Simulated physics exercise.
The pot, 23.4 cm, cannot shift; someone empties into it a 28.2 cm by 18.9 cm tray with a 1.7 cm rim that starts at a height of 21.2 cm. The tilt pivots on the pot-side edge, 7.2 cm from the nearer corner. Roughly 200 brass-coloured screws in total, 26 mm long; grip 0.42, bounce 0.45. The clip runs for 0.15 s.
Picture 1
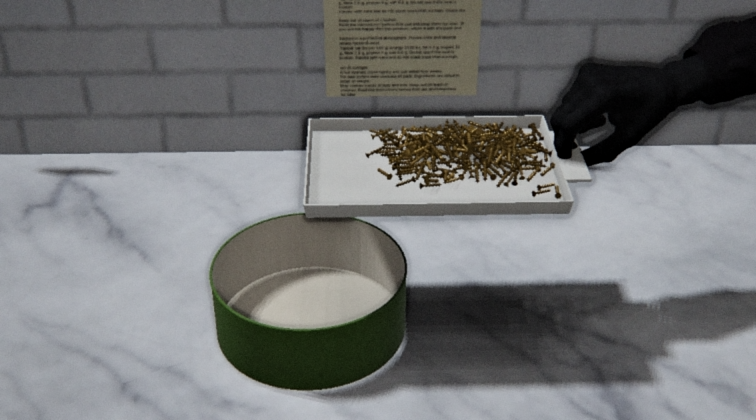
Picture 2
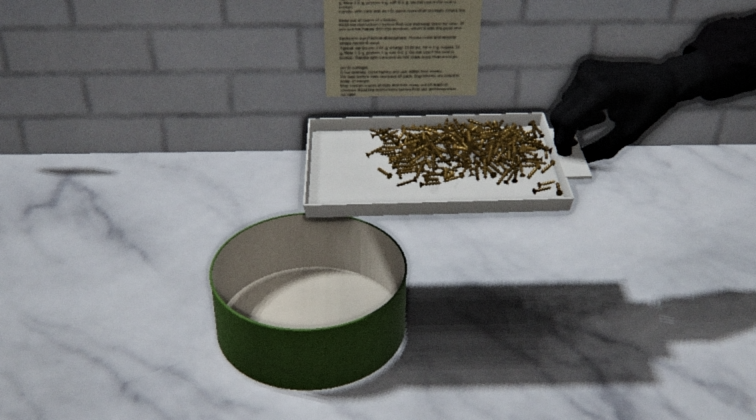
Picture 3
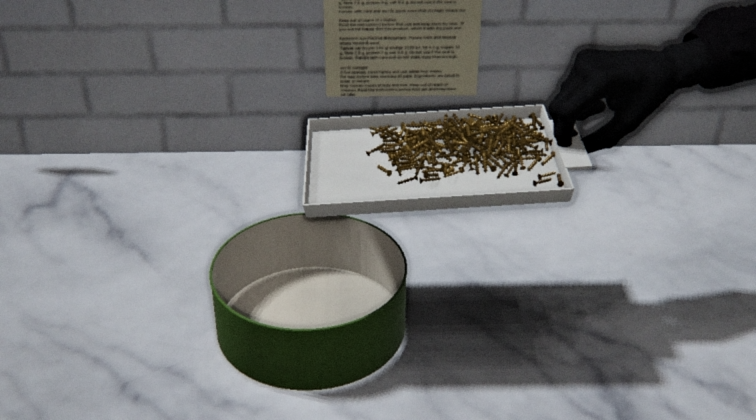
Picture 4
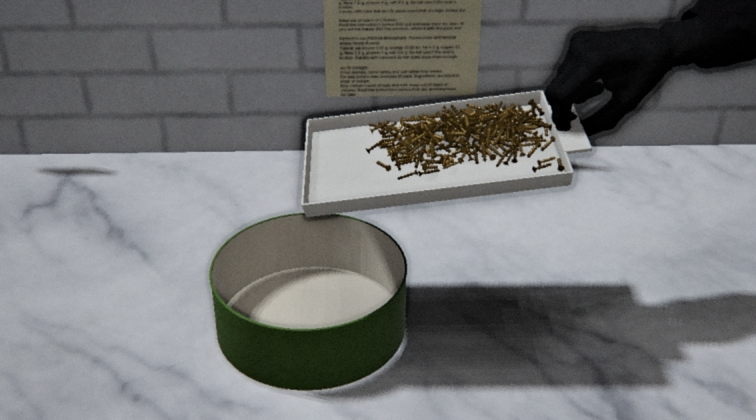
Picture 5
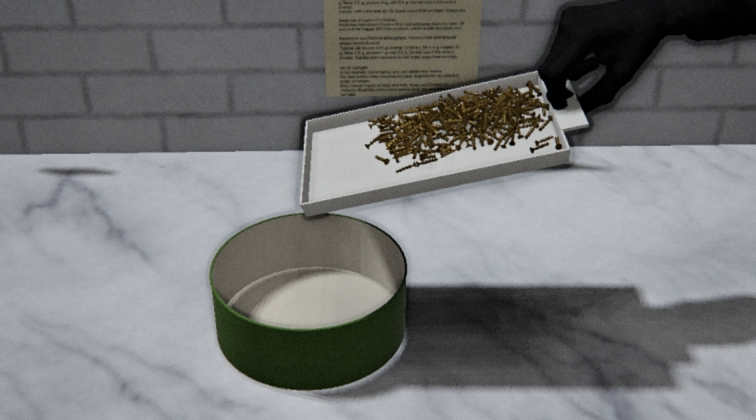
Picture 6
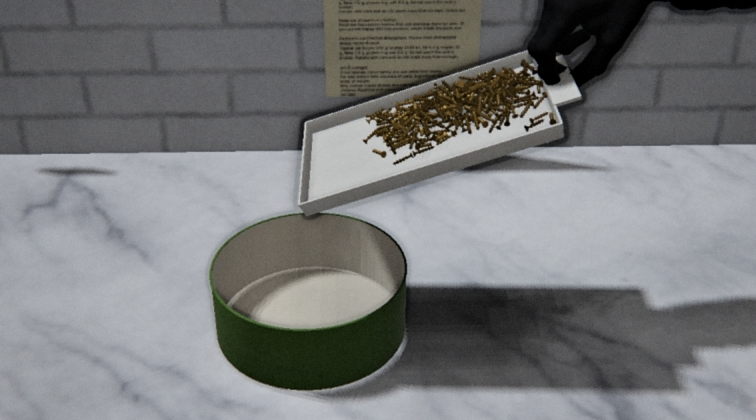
We see a black-gloved hand holding a white tray of brass-coloured screws beside and above a green pot on a marble surface; the hand gradually raises the tray's right end, tilting it toward the pot, while the screws stay bunched together.
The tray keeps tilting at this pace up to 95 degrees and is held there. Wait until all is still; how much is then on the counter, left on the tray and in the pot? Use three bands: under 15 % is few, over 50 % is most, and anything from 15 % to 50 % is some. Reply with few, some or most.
Counter: Most, tray: Few, pot: Some.
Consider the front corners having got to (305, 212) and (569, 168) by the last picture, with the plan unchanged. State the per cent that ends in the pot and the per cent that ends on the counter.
That works out as pot 65 and counter 35.
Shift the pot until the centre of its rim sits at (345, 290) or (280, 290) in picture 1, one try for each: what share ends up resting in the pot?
0 % and 20 %.
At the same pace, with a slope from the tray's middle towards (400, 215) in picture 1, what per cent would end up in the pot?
Estimate: Some 30 per cent.
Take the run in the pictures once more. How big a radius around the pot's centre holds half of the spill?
Distance: Some 22 cm.
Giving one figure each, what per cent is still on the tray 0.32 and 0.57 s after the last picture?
I'd say roughly 95, then roughly 0.
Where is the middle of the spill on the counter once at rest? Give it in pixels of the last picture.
Middle of the spill at rest: Roughly (173, 275).
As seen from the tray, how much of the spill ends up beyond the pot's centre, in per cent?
I'd put it close to 100 per cent.
Then, 0.19 s after the last picture, tilt 58 degrees; the tray holds 100 %, the pot 0 %.
Then, 0.32 s after the last picture, tilt 85 degrees; the tray holds 95 %, the pot 0 %.
Then, 0.57 s after the last picture, tilt 95 degrees; the tray holds 0 %, the pot 35 %.
In the end, counter 65 %, tray 0 %, pot 35 %.
